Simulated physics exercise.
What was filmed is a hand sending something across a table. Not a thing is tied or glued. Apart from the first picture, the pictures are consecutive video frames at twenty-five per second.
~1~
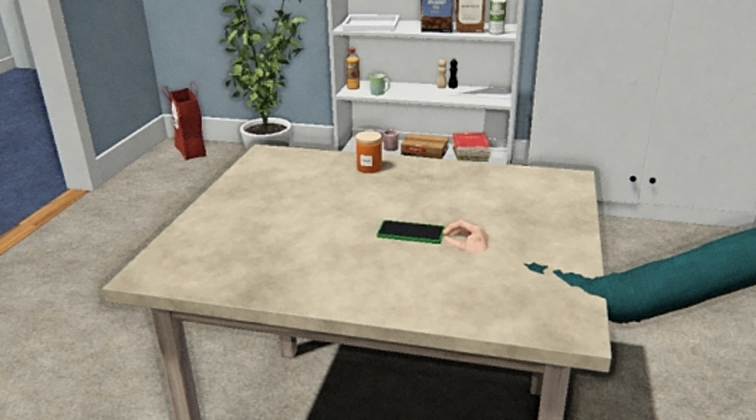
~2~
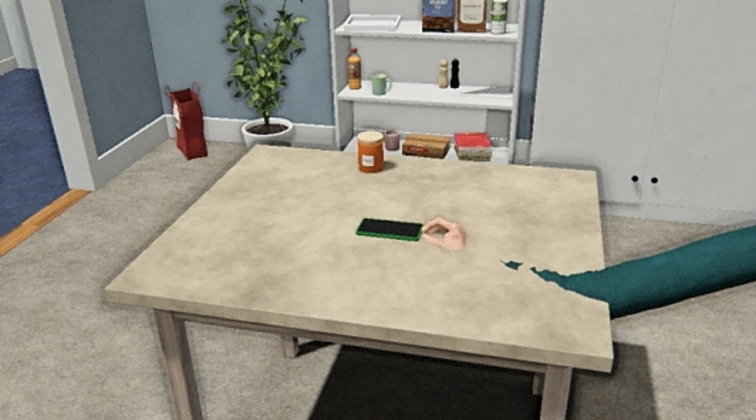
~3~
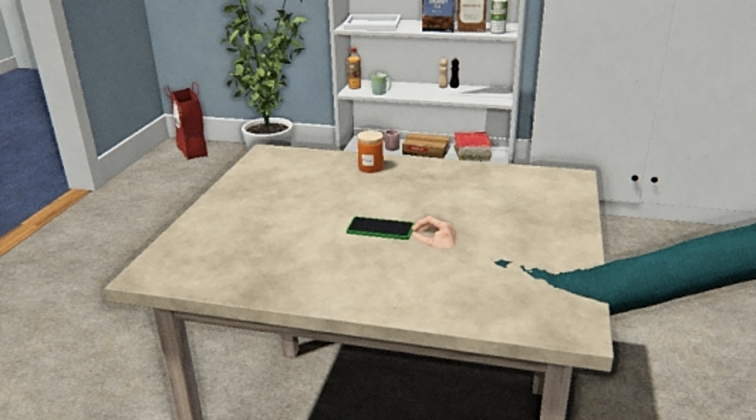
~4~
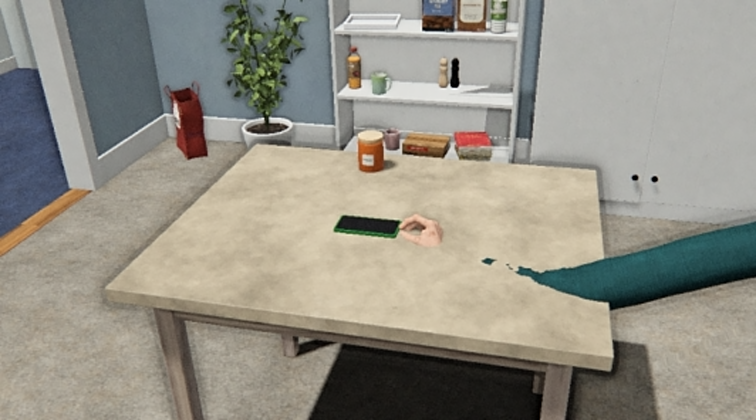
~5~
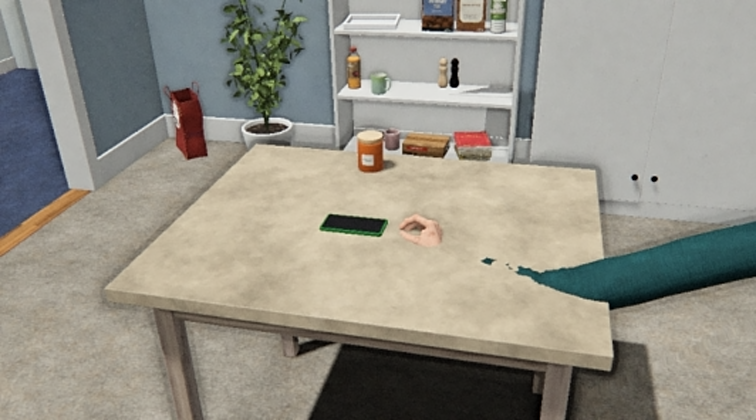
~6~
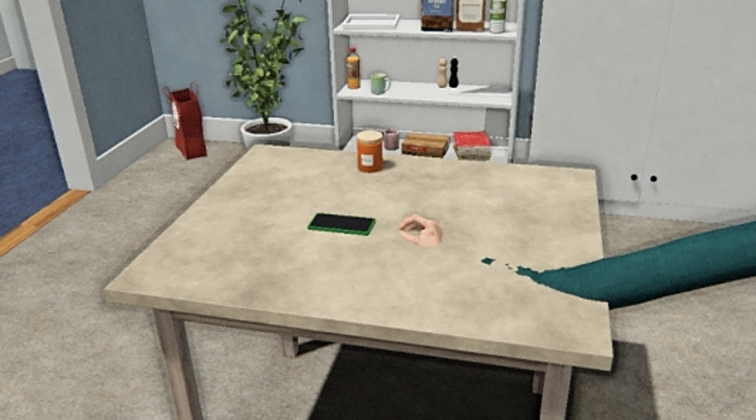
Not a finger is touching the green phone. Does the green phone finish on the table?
Yes, it finishes on the table.
Then, 0.10 s later than the last frame, green phone moved about its own width near (322, 222).
Then, 0.20 s later than the last frame, green phone moved about its own width near (314, 221).
When it is over, moved from the start, green phone. End places, in pixels of the last picture, green phone near (313, 221).
